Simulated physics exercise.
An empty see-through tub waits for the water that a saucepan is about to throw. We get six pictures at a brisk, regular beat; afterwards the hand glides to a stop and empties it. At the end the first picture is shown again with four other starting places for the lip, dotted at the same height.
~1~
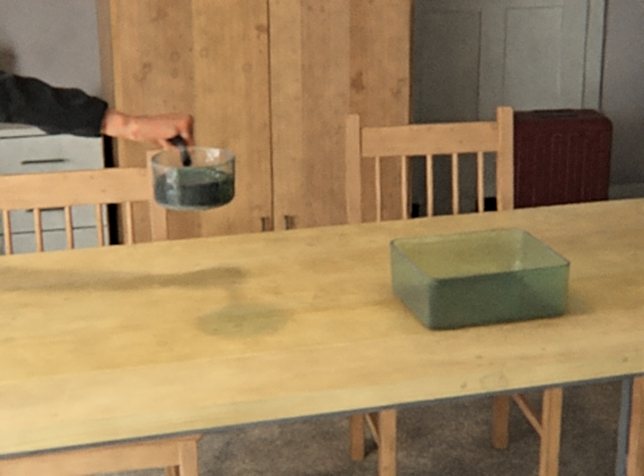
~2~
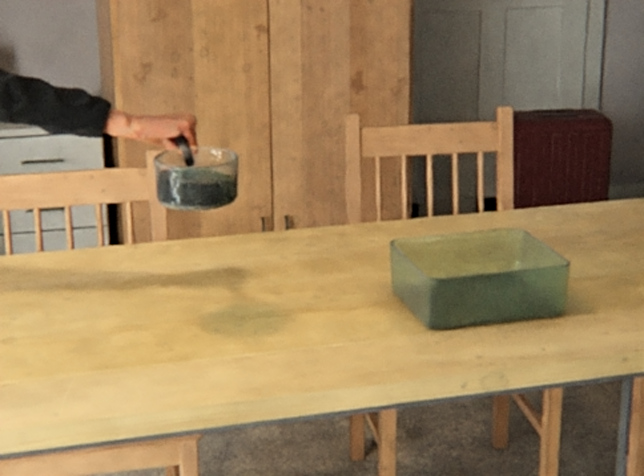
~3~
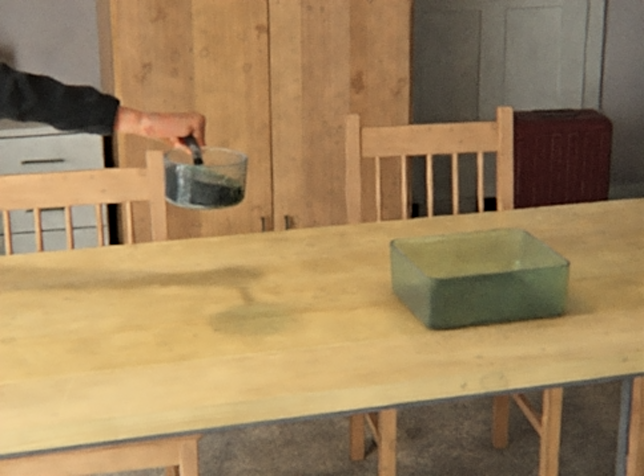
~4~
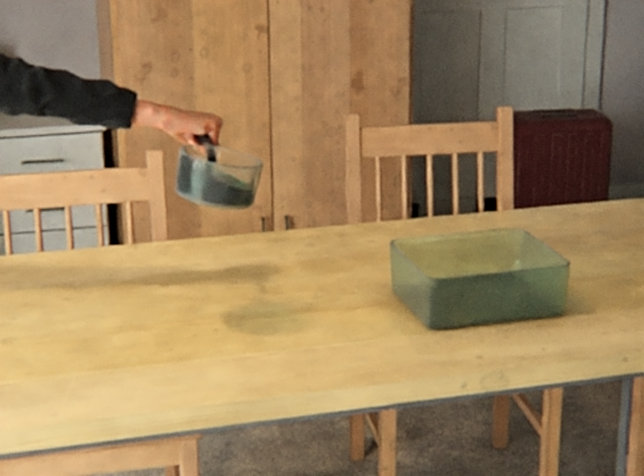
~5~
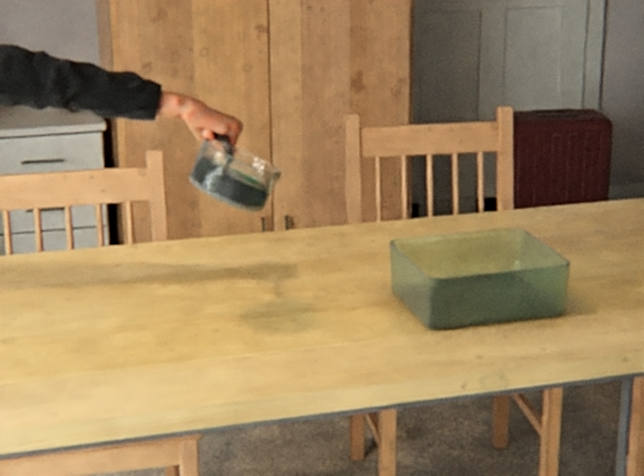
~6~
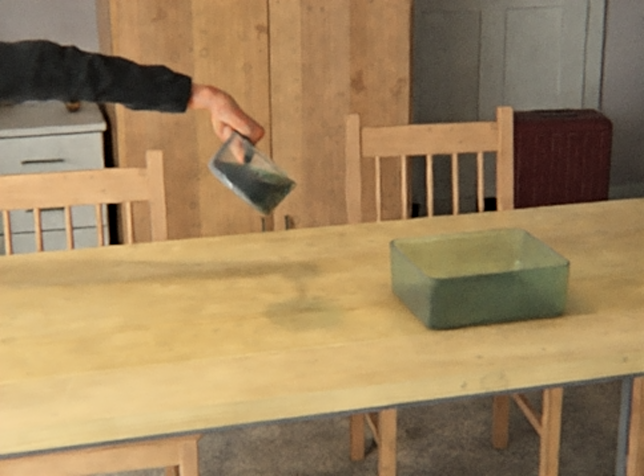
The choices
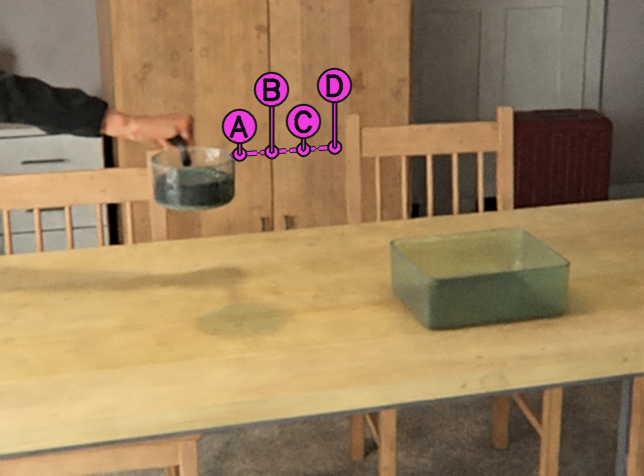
A hand in a dark sleeve, reaching in from the left, holds a clear saucepan of dark liquid upright, then carries it slightly rightward and tips it steadily to the right until it slants steeply. Below, a pale wooden table holds an empty greenish see-through tub on the right. Wooden chairs, a cupboard and a dark red case stand behind, seen by a still camera from slightly above.
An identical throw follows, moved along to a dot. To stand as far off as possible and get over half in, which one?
It is B.
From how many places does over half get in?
Three of the four.
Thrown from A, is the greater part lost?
Yes.
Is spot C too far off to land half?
No, not at all.
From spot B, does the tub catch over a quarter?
Yes.
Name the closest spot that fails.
A it is.
On the marked copy, A at (239, 154); B at (271, 151); C at (303, 149); D at (334, 147).
Choosing A, about 25 % lands in the tub, 70 % falls short and 5 % goes beside or beyond.
Choosing B, about 64 % lands in the tub, 17 % falls short and 18 % goes beside or beyond.
Choosing C, about 76 % lands in the tub, 3 % falls short and 21 % goes beside or beyond.
Choosing D, about 74 % lands in the tub, 5 % falls short and 20 % goes beside or beyond.
